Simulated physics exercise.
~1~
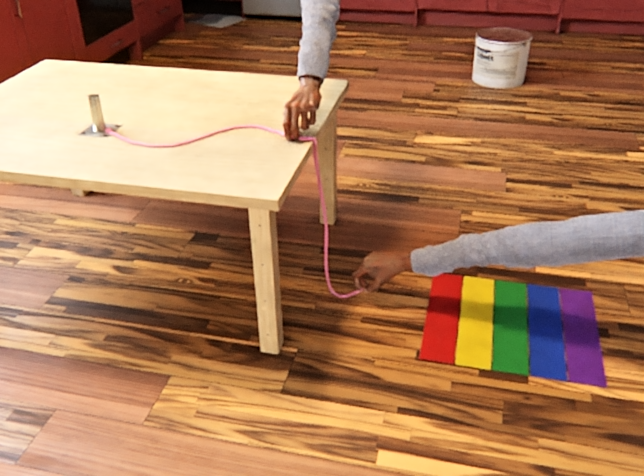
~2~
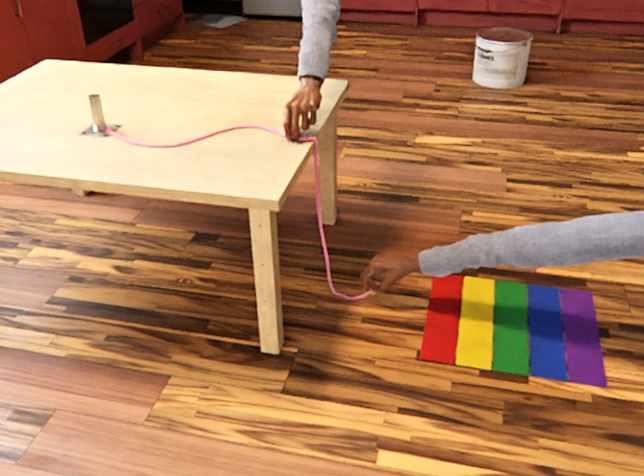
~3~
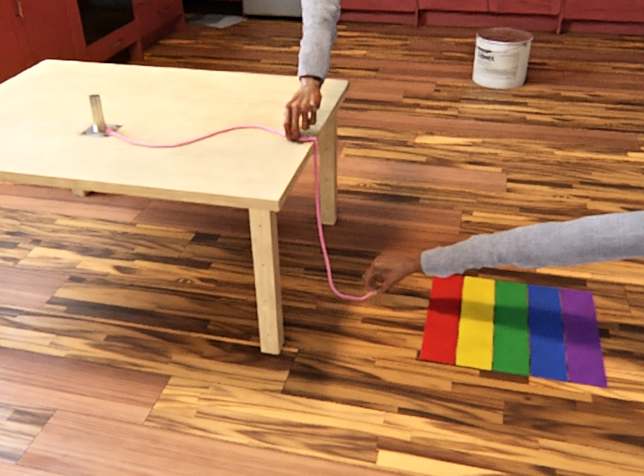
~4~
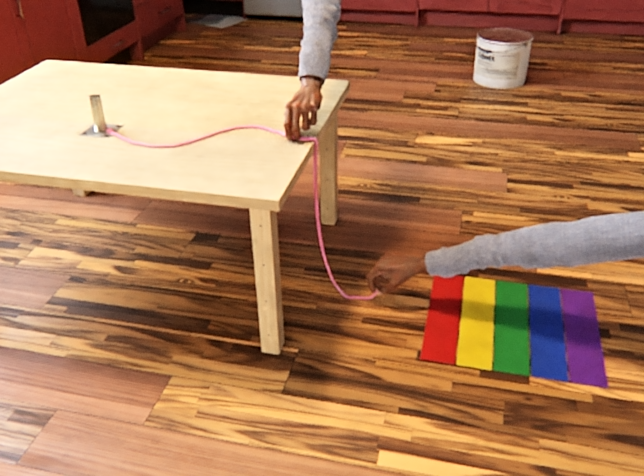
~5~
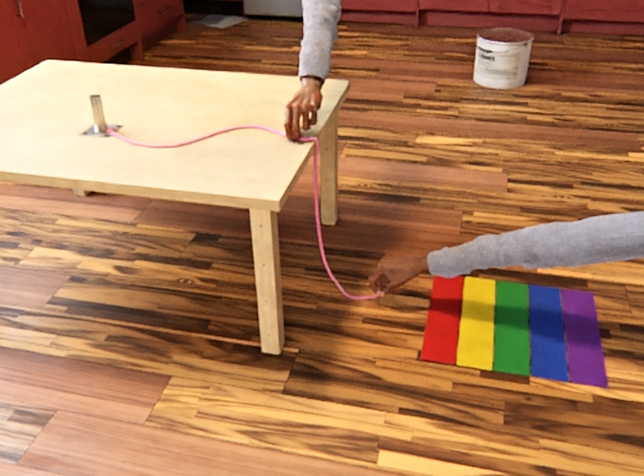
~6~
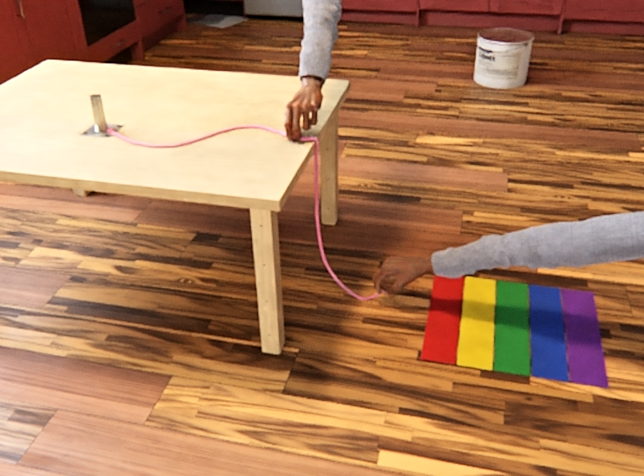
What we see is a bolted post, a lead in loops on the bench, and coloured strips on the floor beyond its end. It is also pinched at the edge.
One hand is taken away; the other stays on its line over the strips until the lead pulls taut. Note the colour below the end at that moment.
Colour below: Green.
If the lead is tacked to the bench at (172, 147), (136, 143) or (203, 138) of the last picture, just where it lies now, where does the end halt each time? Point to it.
Roughly (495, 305), (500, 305) and (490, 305).
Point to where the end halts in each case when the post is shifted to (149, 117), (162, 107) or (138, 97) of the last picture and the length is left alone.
Going through them in sequence: (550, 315), (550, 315) and finally (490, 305).
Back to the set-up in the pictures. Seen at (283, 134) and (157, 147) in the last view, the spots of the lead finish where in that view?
The first lands at (315, 146), while the second lands at (179, 134).
Soon after, end near (457, 301); over red.
Then, end near (493, 306); over yellow.
At full stretch, end near (515, 309); over green. The green one.
